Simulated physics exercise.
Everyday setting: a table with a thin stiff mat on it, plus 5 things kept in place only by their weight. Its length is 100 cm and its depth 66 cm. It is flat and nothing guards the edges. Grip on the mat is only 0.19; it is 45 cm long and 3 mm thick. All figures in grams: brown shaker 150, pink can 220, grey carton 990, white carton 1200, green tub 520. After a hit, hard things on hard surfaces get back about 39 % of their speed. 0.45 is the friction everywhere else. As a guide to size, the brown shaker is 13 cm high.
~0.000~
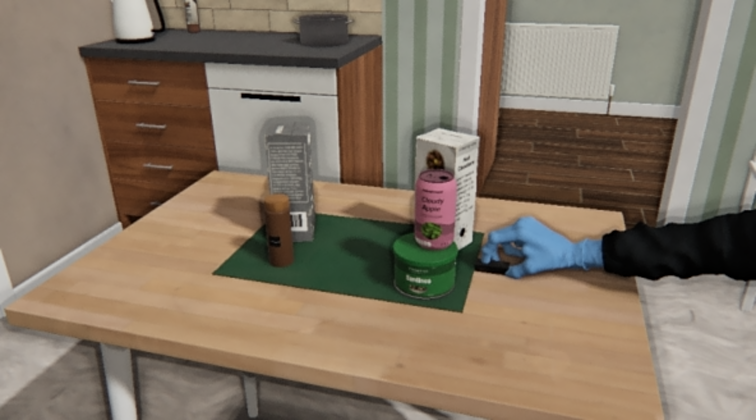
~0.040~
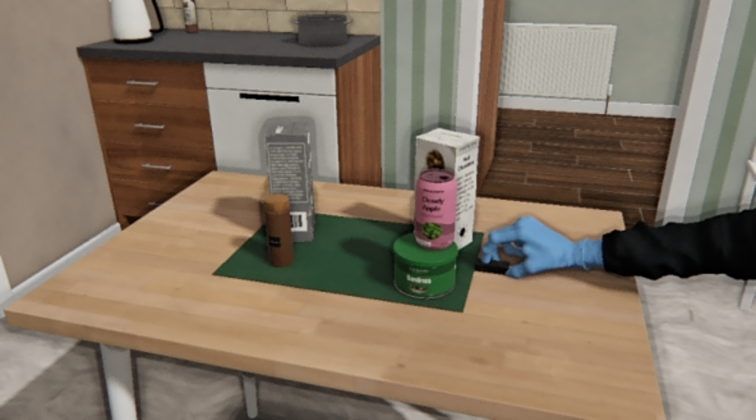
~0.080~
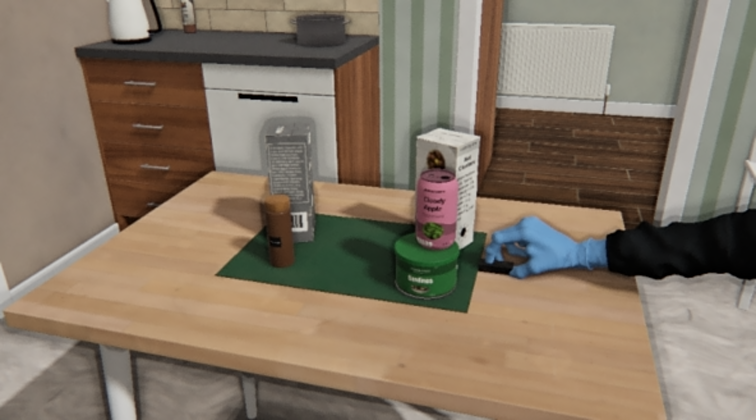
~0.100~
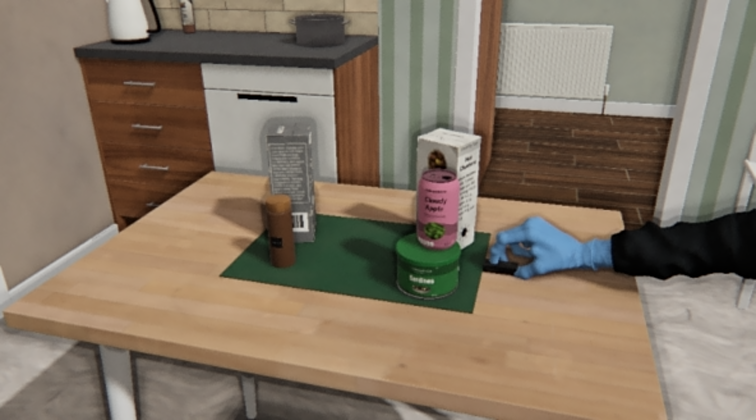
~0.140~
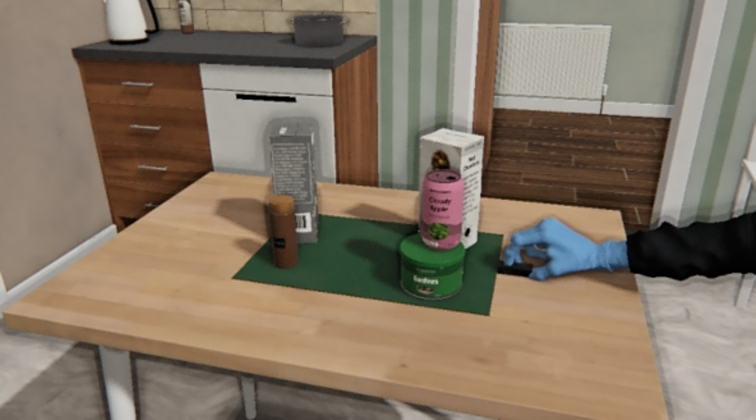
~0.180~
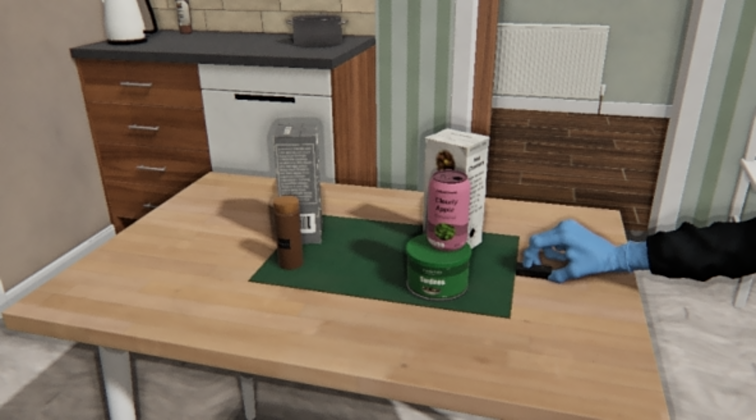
A blue-gloved hand slowly pulled a green mat to the right across a wooden table, and the brown shaker, two cartons, pink can and green tub standing on it shifted slightly along with it.
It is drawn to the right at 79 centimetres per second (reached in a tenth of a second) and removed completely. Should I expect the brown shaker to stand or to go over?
Expect it to go over.
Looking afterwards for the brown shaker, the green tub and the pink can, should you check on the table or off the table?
When everything stops, the brown shaker is still in bounds, the green tub is out of bounds, and the pink can is out of bounds.
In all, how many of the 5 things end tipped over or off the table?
4.
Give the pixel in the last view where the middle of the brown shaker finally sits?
It comes to rest near (393, 268).
Around 0.48 s, mat out by 31 cm; brown shaker at 15° to upright near (347, 239); white carton shifted 18 cm; pink can shifted 19 cm.
Around 0.78 s, mat out by 55 cm; pink can, white carton and green tub now off the table; brown shaker on its side near (391, 264); grey carton at 3° to upright.
Around 1.18 s, mat out by 86 cm; brown shaker on its side near (394, 267); grey carton shifted 9 cm.
Finally (1.9 s), off the table but upright, pink can, white carton and green tub; on their side or leaning hard on the table, brown shaker; not toppled but over 6 cm from the start, grey carton. Final places as that camera would see them, brown shaker near (394, 267).
